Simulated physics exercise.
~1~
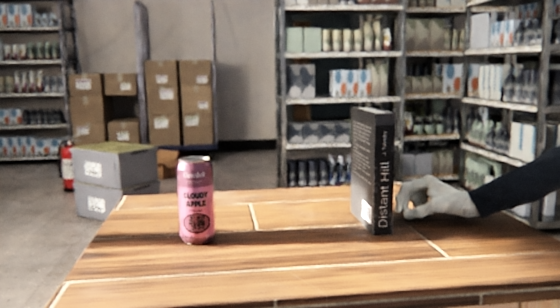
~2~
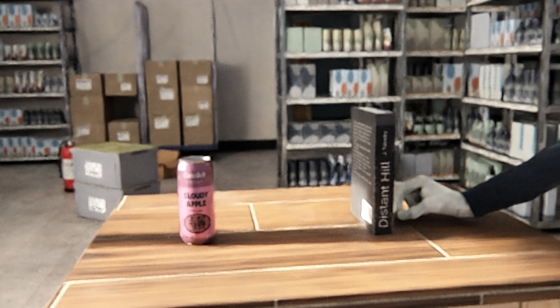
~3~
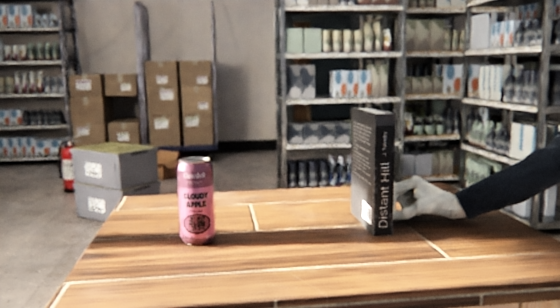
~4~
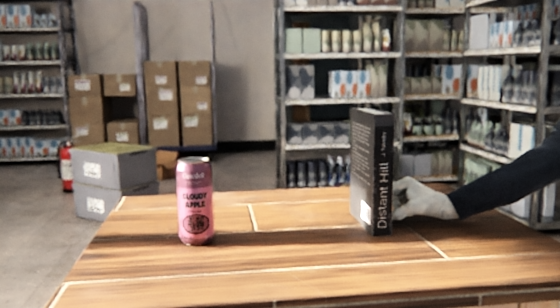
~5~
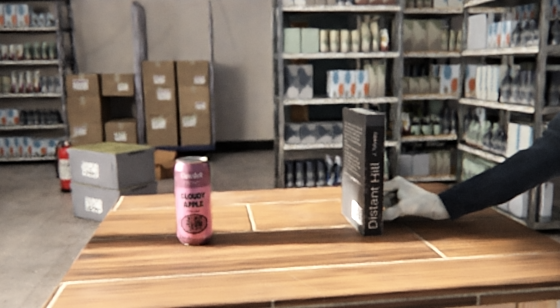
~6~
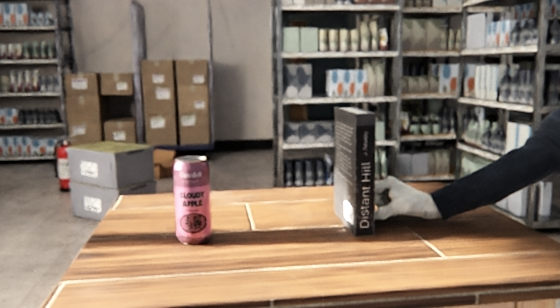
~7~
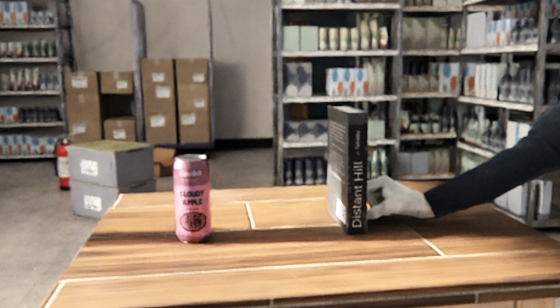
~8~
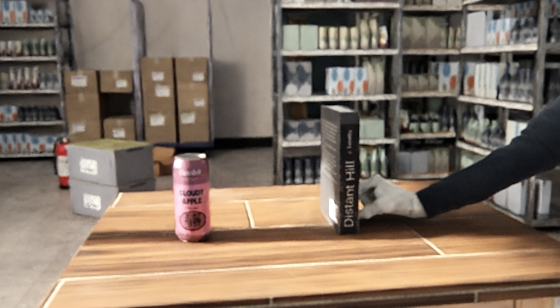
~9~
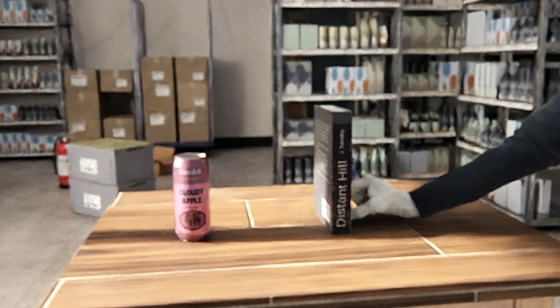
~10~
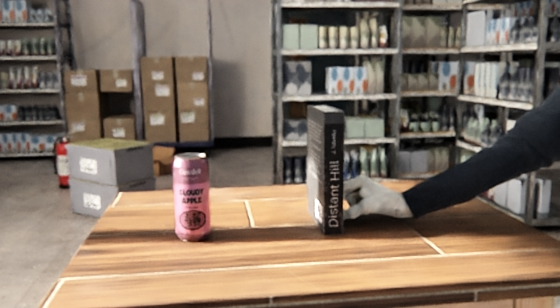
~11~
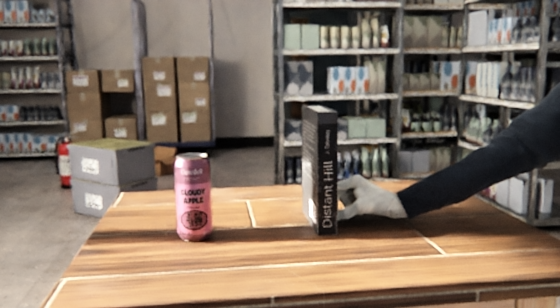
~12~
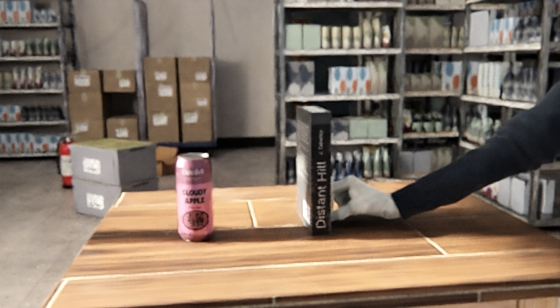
In a storeroom, a gloved hand slides an upright black book left across a wooden table toward a still pink can.
